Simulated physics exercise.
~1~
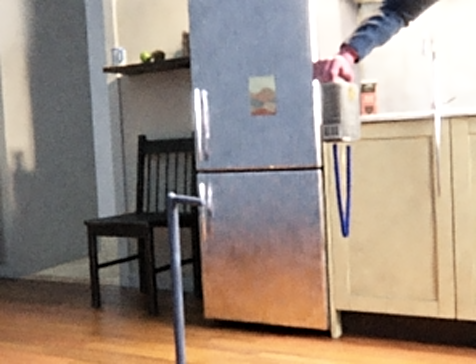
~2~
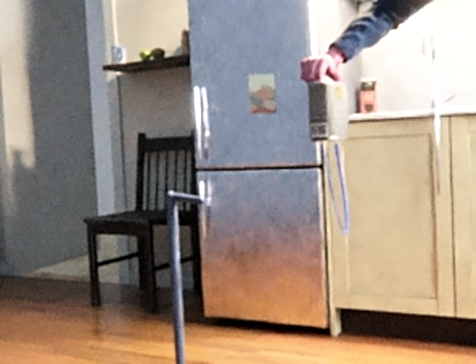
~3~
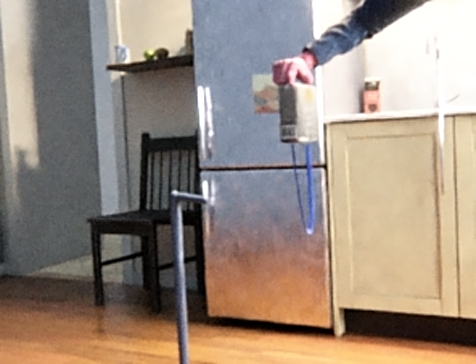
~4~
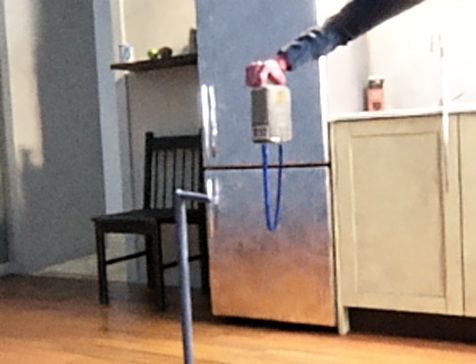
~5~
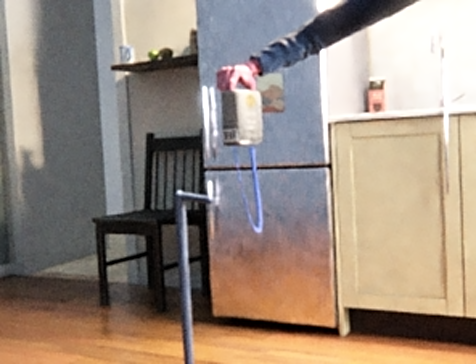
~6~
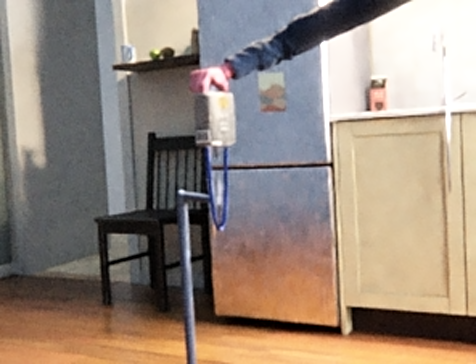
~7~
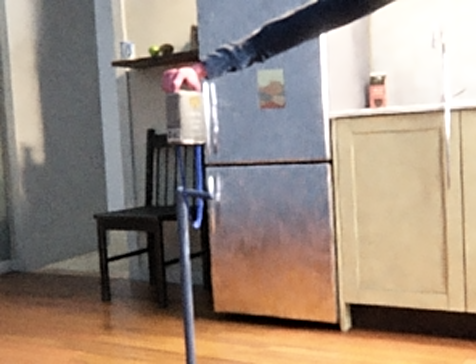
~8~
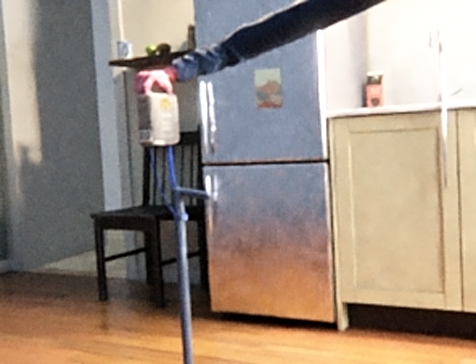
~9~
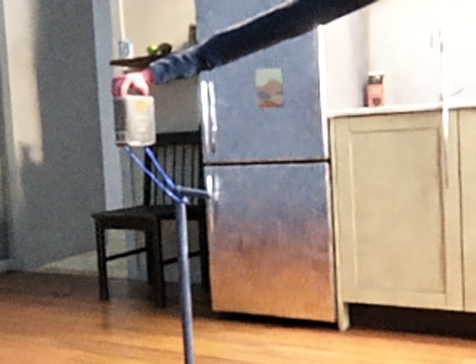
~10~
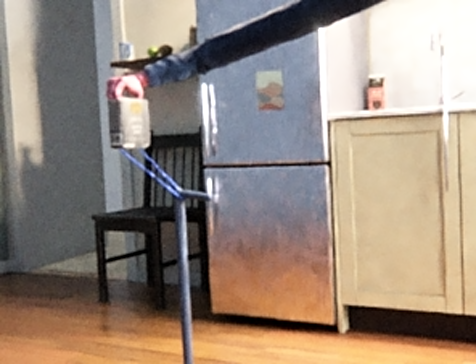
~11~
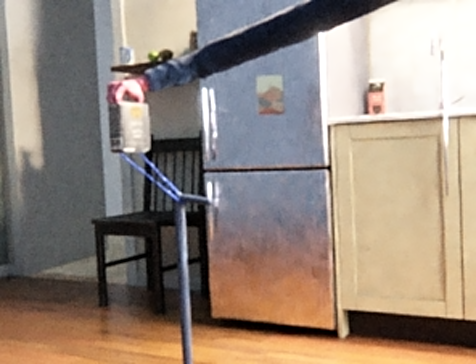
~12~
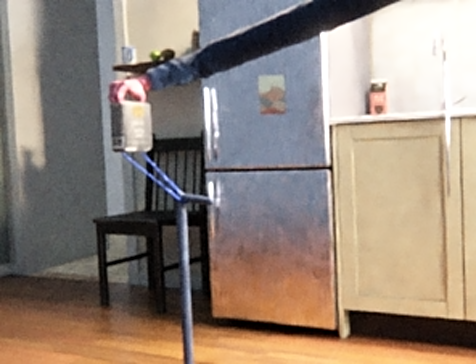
A kitchen with a wooden floor is seen from low down by a slightly swaying camera. A steel fridge stands in the middle, with a dark chair to its left, pale cupboards to its right, and a thin upright post with a short hook at its top in front. An arm in a dark blue sleeve reaches in from the right, holding a grey pouch upright with a blue ribbon loop dangling beneath. The hand carries it left across the fridge and over the post. The loop catches on the hook and pulls taut at a slant, and the hand stops just beyond, still holding the pouch.
